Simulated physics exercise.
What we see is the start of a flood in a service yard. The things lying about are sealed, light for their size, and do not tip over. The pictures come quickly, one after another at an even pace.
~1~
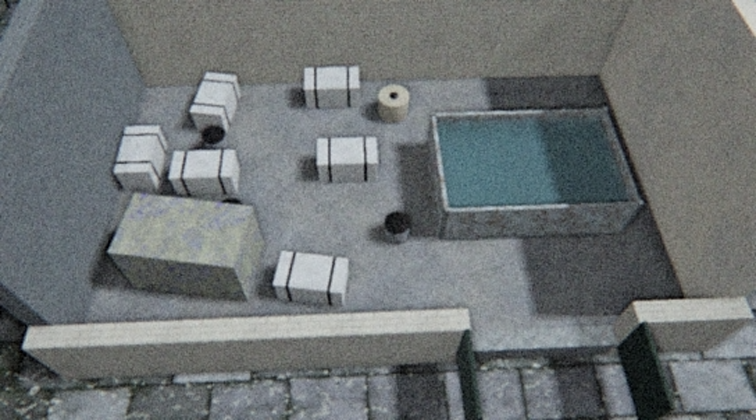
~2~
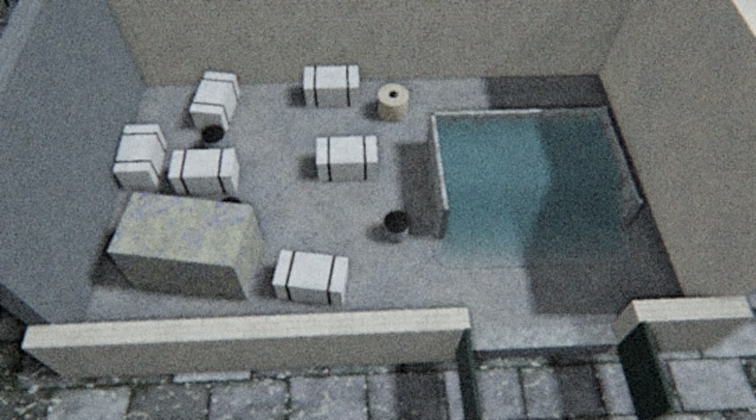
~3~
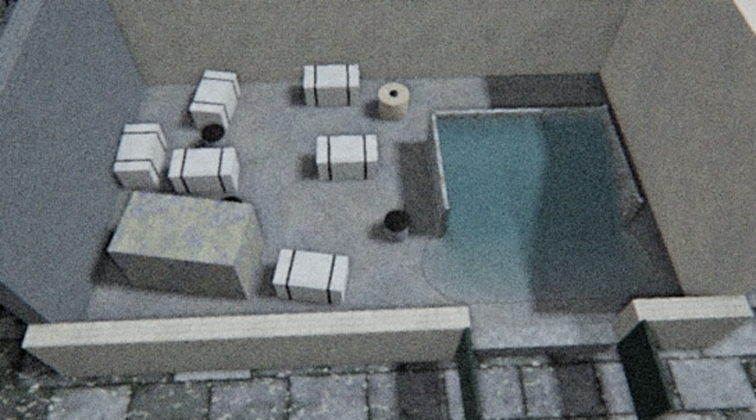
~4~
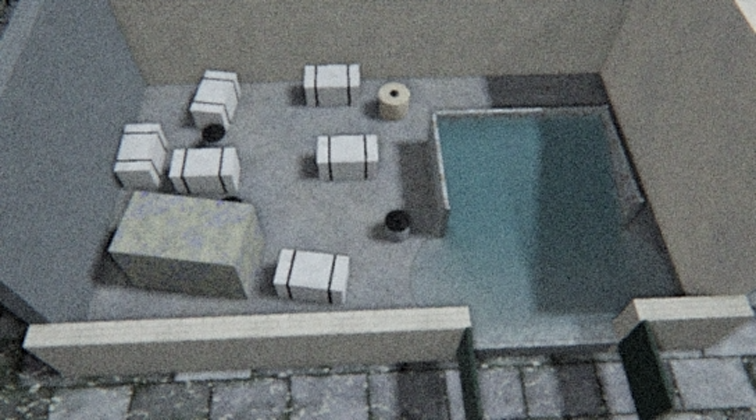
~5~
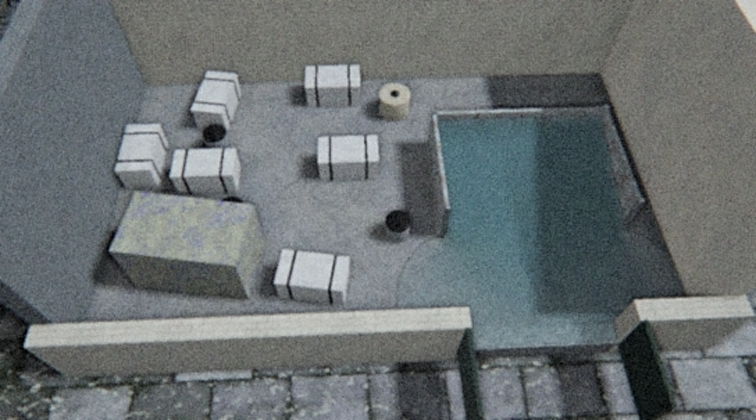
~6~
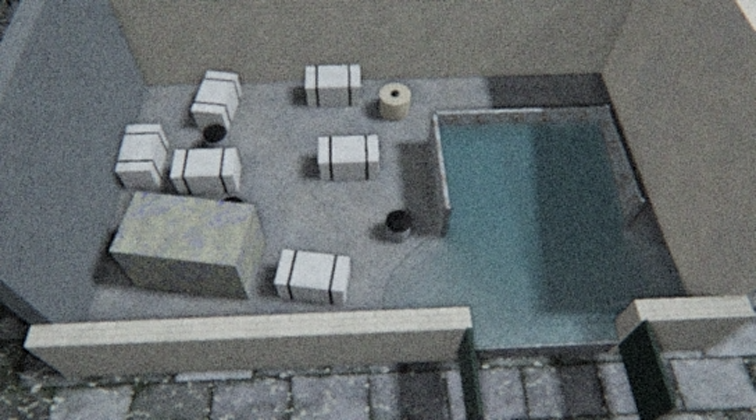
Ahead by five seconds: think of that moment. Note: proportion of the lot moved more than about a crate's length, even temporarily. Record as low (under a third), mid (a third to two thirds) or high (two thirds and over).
Low.
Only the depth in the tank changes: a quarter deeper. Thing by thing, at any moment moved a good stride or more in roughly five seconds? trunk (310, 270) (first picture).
My take on it: Went the full length.
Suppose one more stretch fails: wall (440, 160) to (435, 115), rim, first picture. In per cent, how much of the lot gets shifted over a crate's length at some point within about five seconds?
60 % or thereabouts.
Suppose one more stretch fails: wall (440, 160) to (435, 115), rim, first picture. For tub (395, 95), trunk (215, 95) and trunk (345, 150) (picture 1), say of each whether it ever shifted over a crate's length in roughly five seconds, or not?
Object by object: Short of it, covered the distance, covered the distance.
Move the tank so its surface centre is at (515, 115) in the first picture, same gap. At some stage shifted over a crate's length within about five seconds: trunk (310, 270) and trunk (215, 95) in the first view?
In turn: Shifted that much, under that.
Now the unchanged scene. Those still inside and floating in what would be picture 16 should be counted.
The answer is 0.
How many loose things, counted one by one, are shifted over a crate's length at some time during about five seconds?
Result - 0.
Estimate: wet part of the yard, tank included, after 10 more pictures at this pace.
I reckon around 40 per cent.
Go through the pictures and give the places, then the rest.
A trunk at (202, 164), on the bottom; a tub at (394, 96) rests on the ground; 0 of 10 have shifted, in the first frame.
A trunk at (202, 163) rests on the ground; a tub at (394, 95) rests on the ground; 0 of 10 have shifted, in the second frame.
A trunk at (202, 162) rests on the ground; a tub at (394, 94), on the bottom; 0 of 10 have shifted, in the third frame.
A trunk at (203, 162), on the bottom; a tub at (394, 94) rests on the ground; 0 of 10 have shifted, in the fourth frame.
A trunk at (203, 162), on the bottom; a tub at (395, 94), on the bottom; 0 of 10 have shifted, in the fifth frame.
A trunk at (204, 162) rests on the ground; a tub at (395, 94), on the bottom; 0 of 10 have shifted, in the sixth frame.
A moment on, 0 of 10 are well off their spots; 0 afloat.
Next, 0 of 10 are well off their spots; 0 afloat.
Later, 0 of 10 are well off their spots; 0 afloat.
In the end, 0 of 10 are well off their spots, and 0 have been at some point; 0 afloat.
